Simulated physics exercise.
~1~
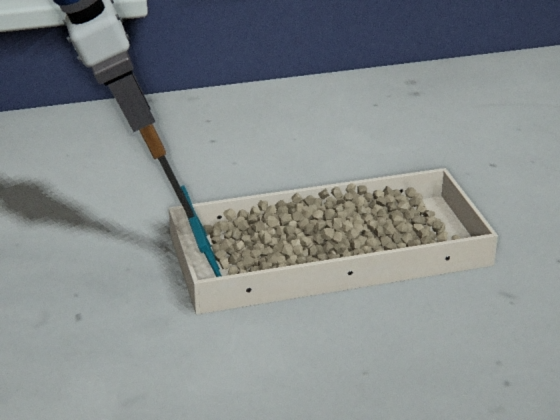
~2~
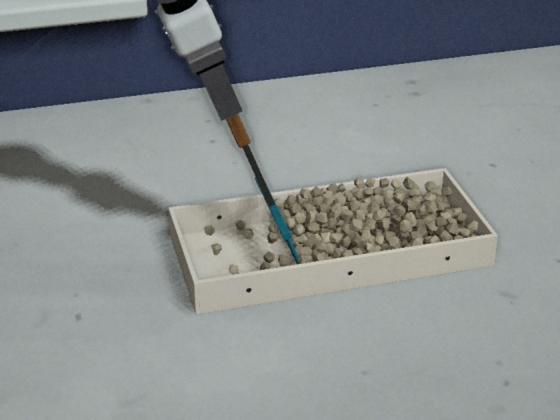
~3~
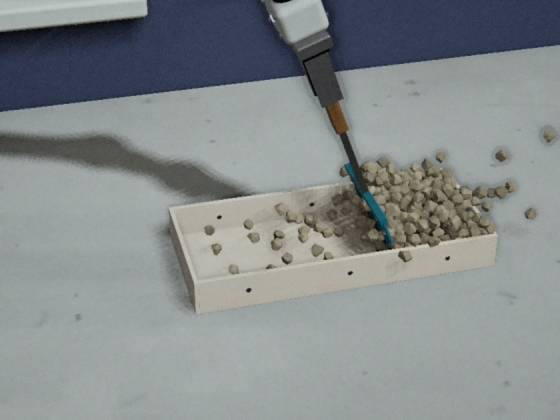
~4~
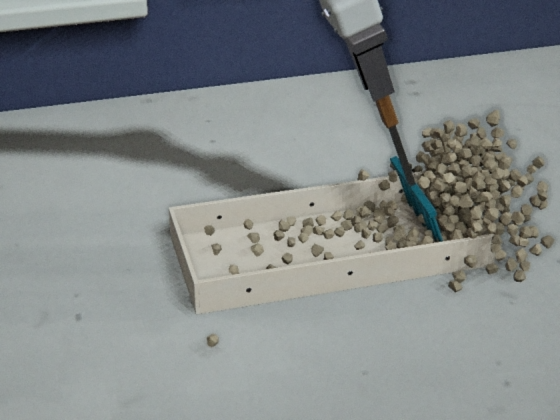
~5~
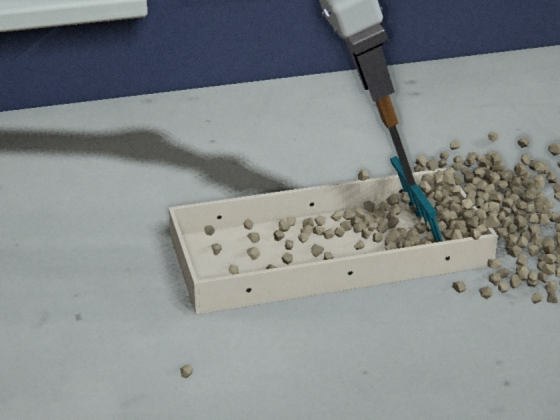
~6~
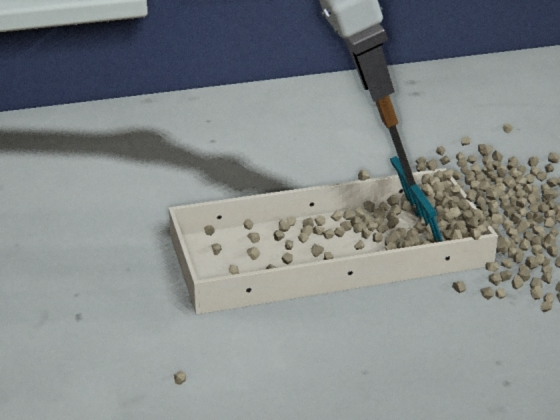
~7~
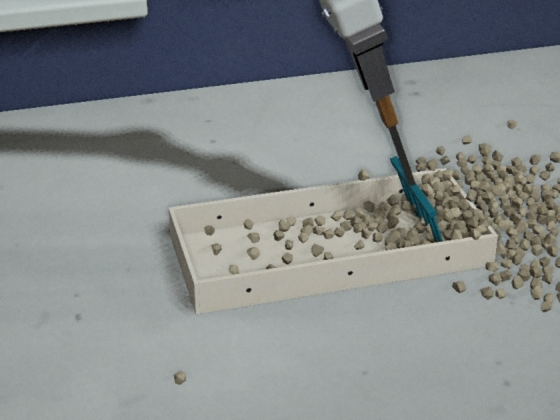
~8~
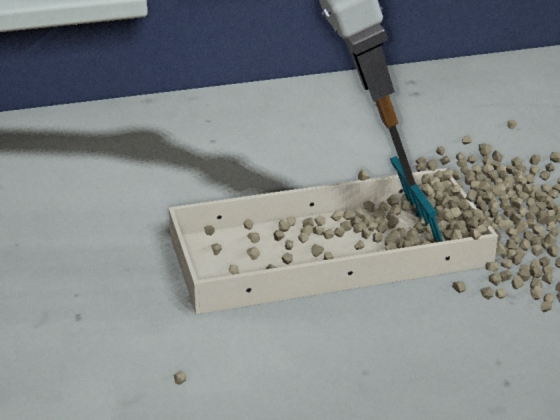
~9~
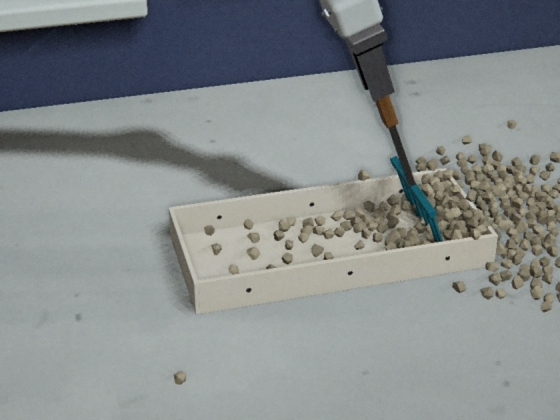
The footage shows a robot arm dragging a teal fork rightward through a shallow, pale tray of small pebbles, heaping them up until many spill over the right end. The fork stops near that end, with a large share scattered on the table and the rest still in the tray.
